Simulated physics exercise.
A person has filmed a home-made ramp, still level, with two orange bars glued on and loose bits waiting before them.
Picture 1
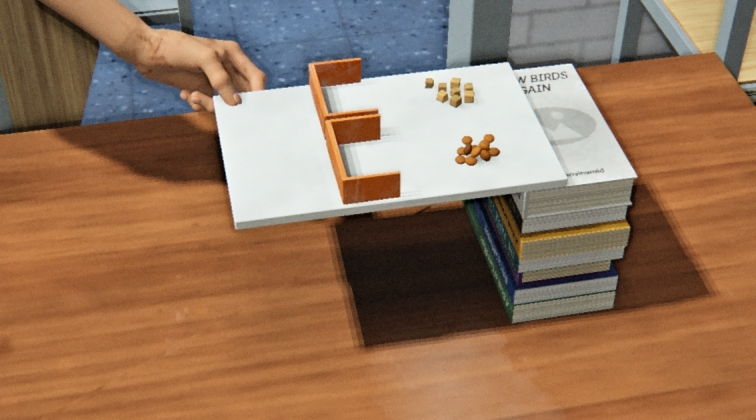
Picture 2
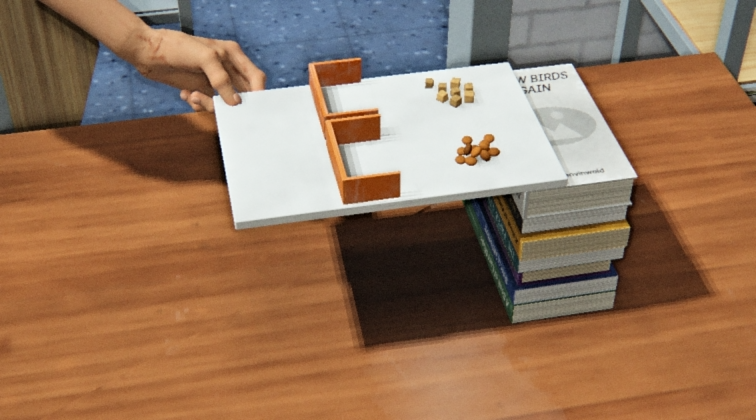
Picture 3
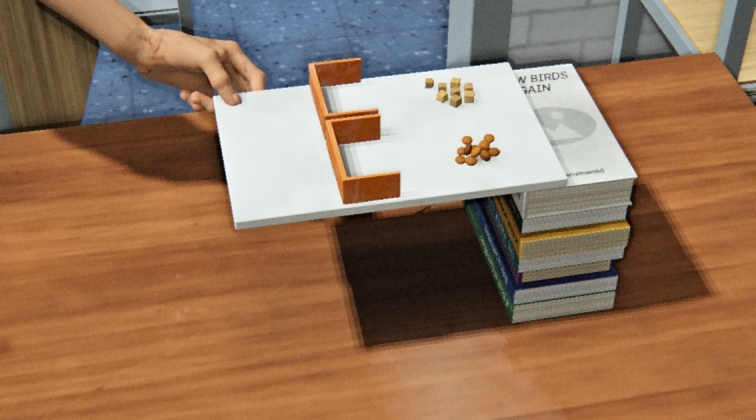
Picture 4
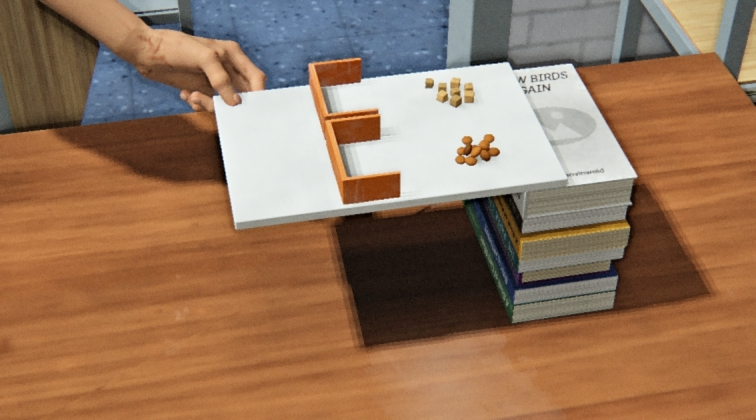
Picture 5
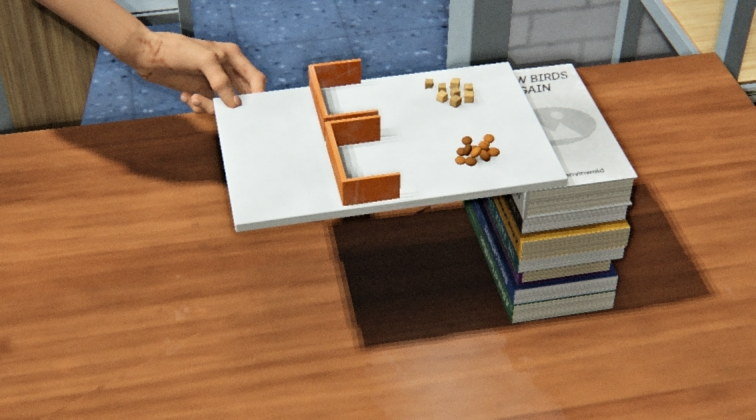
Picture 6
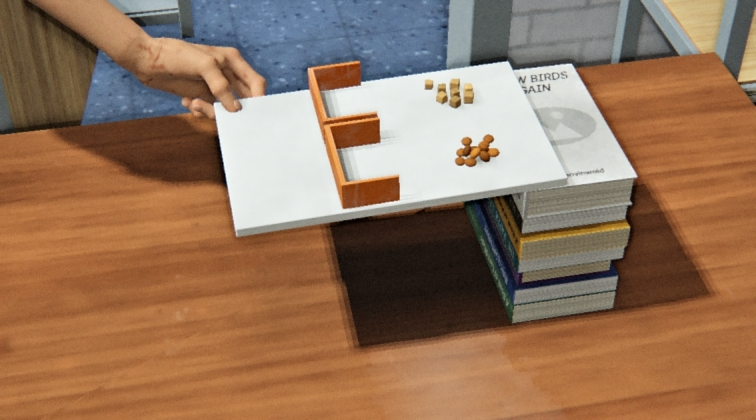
A white board reaches leftward from a tall pile of books on a brown wooden table, seen from above at an angle in a room with a blue floor. Small pale cubes lie at the far side and brown bits nearer, right of upright orange-brown bars. A hand holds the left end almost still, then lowers it very slightly, while the pieces stay put and the camera remains steady.
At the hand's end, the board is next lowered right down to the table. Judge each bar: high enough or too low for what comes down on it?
The bar for the near batch is high enough, the bar for the far batch is high enough.
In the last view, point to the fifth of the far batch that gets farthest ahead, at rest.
Centre at approx. (356, 182) px.
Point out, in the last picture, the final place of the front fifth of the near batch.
In the final frame you'd find it around (375, 251).
Then, 0.80 s later than the last frame, board sloping at 22°; near batch where it was; far batch where it was.
Then, 1.49 s later than the last frame, board sloping at 40°; near batch has reached its bar; far batch has reached its bar.
Then, 2.09 s later than the last frame, board resting at 41°; near batch has reached its bar; far batch has reached its bar.
When it is over, board resting at 41°; near batch gathered behind its bar; far batch gathered behind its bar.
